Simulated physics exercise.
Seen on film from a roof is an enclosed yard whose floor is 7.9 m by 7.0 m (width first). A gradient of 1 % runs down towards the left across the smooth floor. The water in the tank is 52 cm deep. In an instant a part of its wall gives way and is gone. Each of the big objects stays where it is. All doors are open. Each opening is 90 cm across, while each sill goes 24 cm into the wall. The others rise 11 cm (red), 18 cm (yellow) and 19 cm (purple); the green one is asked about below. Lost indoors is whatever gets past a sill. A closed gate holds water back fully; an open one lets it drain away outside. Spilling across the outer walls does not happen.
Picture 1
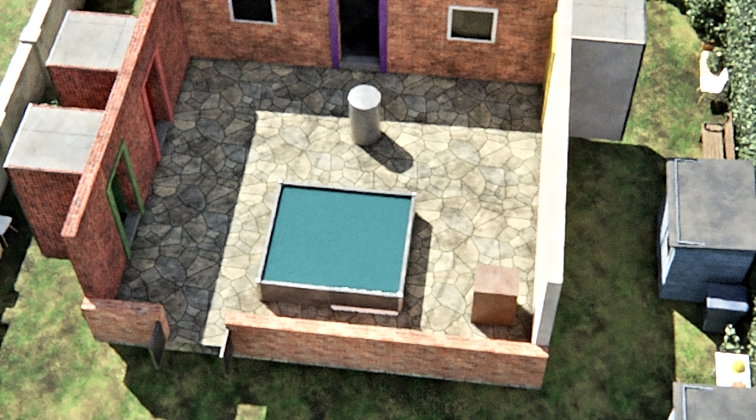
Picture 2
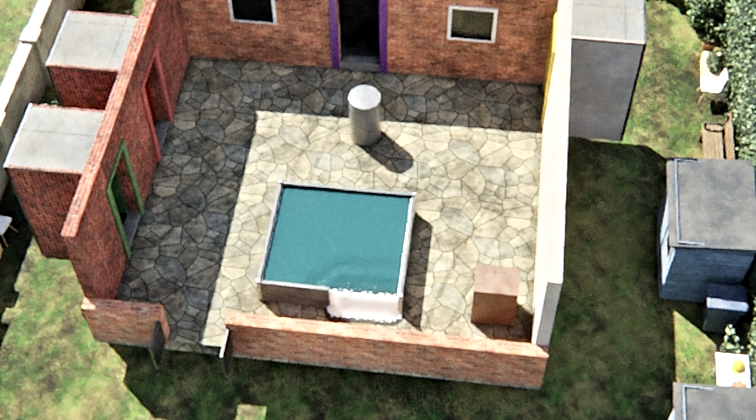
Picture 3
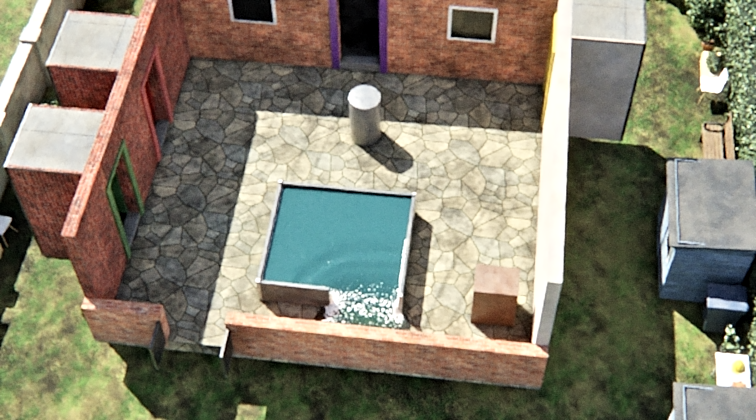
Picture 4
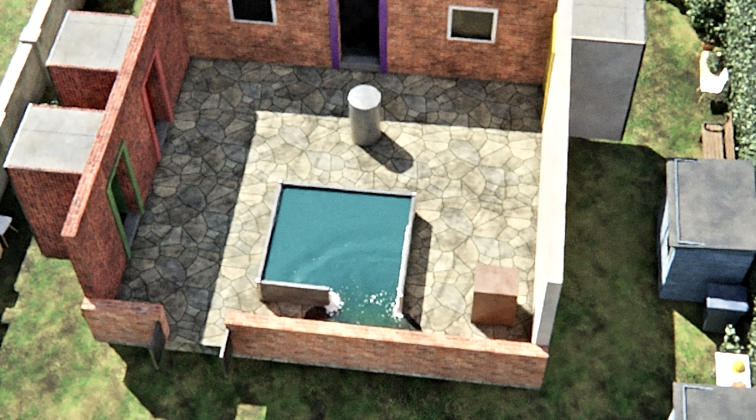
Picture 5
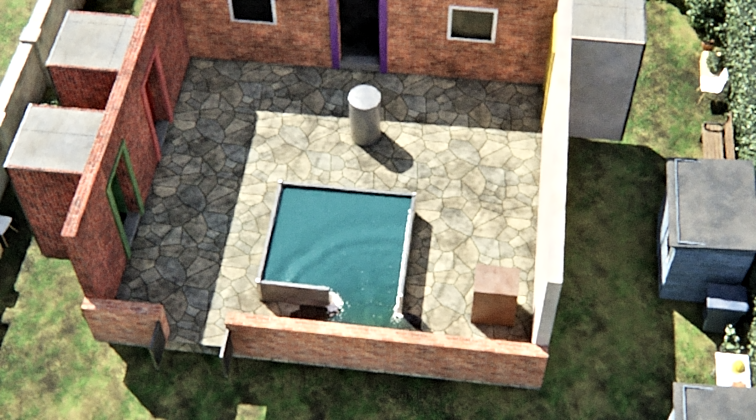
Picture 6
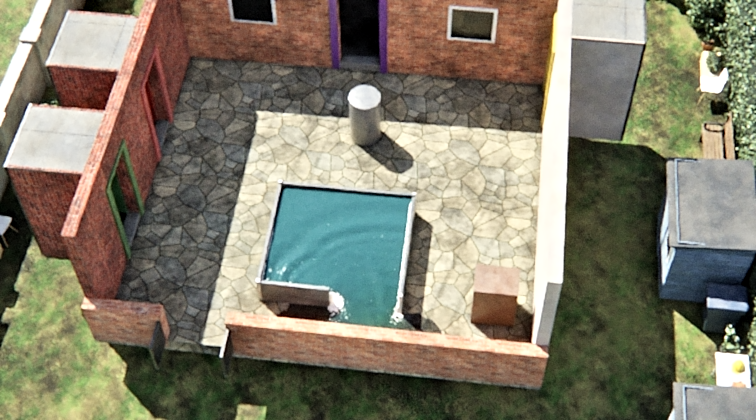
To begin with, a square tank of still teal water stands in a brick-walled, stone-paved yard, near a grey cylinder. Part of its near wall disappears and water pours out in a white, foaming burst beside the low front wall, then the froth thins while ripples curve across the tank's surface.
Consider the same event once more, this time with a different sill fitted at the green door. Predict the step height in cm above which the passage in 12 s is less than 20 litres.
About 6.5 cm of height.
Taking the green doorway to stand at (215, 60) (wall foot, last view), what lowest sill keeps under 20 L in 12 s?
Minimum: Close to 6.5 cm.
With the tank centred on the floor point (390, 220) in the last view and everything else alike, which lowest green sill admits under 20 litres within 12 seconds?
It must be around 10.0 cm tall.
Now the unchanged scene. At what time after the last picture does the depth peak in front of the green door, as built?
I'd guess close to 3.5 seconds.
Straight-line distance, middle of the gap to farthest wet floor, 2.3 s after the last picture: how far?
Around 5.0 m out.
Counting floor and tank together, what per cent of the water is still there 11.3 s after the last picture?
Share still there: Approx. 96 percent.
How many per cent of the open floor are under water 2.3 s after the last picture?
Approximately 30 %.
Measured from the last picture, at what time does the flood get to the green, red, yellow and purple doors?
The green door gets it at 2.0 s, the red door at 3.8 s, the yellow door at 3.8 s and the purple door at 6.0 s.
Then, 0.7 s after the last picture water covers 10 % of the floor, deepest (43 cm) near (365, 349); it has not reached the green door.
Then, 2.3 s after the last picture water covers 30 % of the floor, deepest (36 cm) near (505, 329); 7 cm at the green door, 0 litres in over its 13 cm sill.
Then, 11.3 s after the last picture water covers 95 % of the floor, deepest (13 cm) near (171, 122); 6 cm at the green door, 0 litres in over its 13 cm sill.
At the green door as built, the water peaked near 11 cm, 3.3 s after the last picture.
With a sill of 6 cm, 27 litres would have come in within the 12 s; with 8 cm, 9 litres. So under 20 litres takes about 6.5 cm.
